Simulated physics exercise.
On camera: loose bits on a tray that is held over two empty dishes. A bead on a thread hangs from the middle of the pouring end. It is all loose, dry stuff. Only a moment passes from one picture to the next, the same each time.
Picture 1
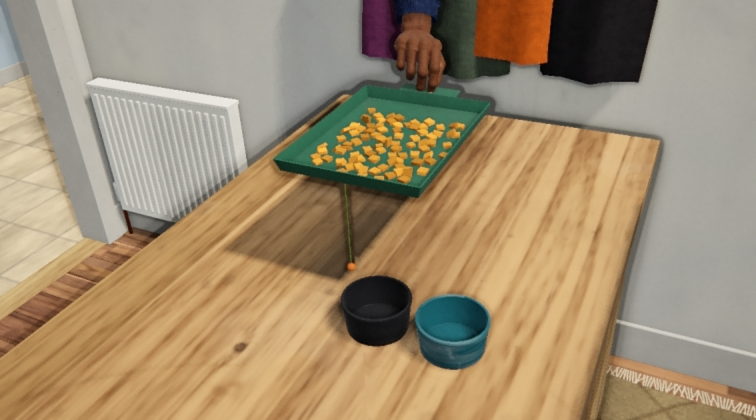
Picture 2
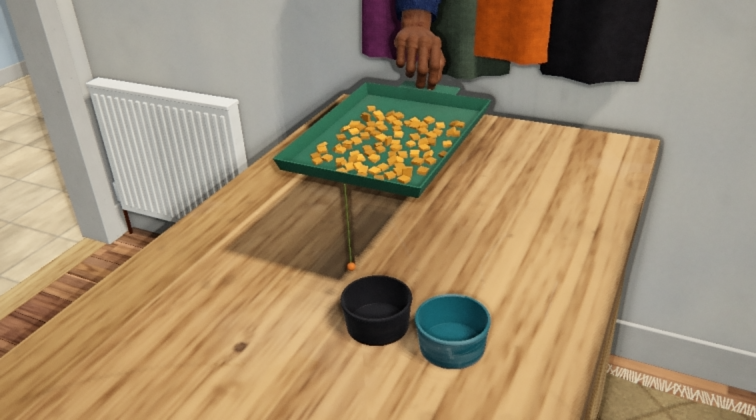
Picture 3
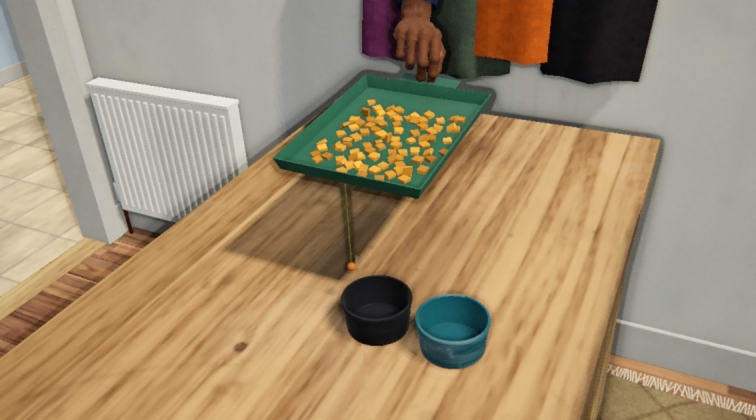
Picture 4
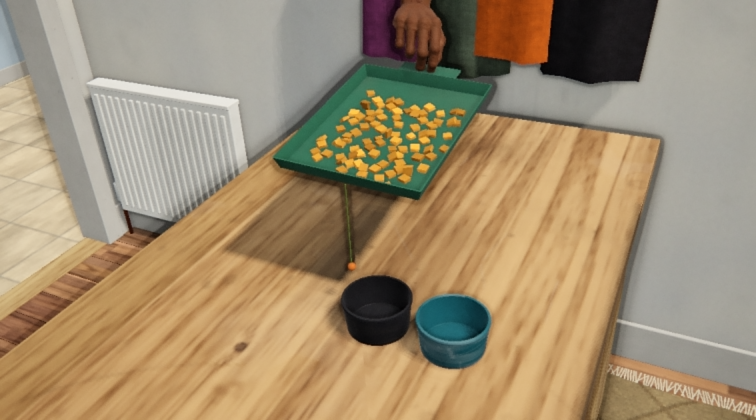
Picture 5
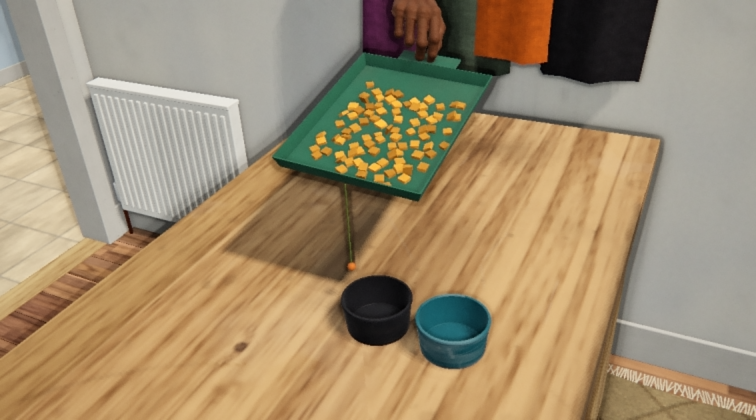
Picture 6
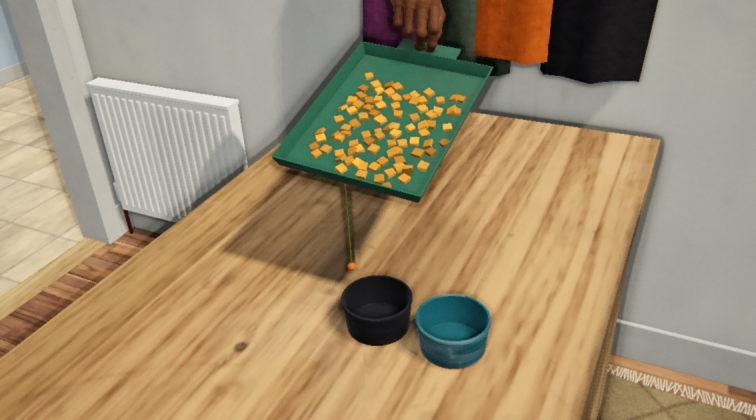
A brown hand in a blue sleeve holds a green tray of small golden crackers by its far handle above a wooden table, seen from above at an angle, with a white radiator at left and hanging cloths behind. A bead hangs on a thread from the near edge, beyond empty black and teal dishes. The hand slowly raises the tray's far end, tilting it toward the near right corner, while the camera stays still.
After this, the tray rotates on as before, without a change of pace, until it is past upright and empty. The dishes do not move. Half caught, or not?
In the dishes lies over half of it.
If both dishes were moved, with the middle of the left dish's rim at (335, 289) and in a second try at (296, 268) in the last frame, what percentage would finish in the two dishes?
About 80 and 20 per cent.
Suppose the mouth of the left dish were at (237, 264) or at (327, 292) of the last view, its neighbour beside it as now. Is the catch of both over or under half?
One: Under half. Two: More than half.
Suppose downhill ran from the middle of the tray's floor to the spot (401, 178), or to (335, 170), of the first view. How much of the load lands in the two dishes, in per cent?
Roughly 40 per cent, and 10 per cent.
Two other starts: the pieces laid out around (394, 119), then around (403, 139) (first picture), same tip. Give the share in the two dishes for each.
Near 70 % and 60 %.
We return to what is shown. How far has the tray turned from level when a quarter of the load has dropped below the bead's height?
At about 105°.
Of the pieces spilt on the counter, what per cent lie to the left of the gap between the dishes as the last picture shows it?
Some 50 per cent.
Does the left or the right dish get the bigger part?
It is the left-hand dish.
Soon after the last picture, tray tipped steeply; all on the tray.
A little later, tray tipped right over; most on the tray; a small part in the right dish; a small part in the left dish; a stray few outside both; a small part in the air.
Later still, tray tipped past a quarter turn; a small part in the right dish; about half in the left dish; about a third outside both.
At rest, tray tipped past a quarter turn; a small part in the right dish; about half in the left dish; about a third outside both.
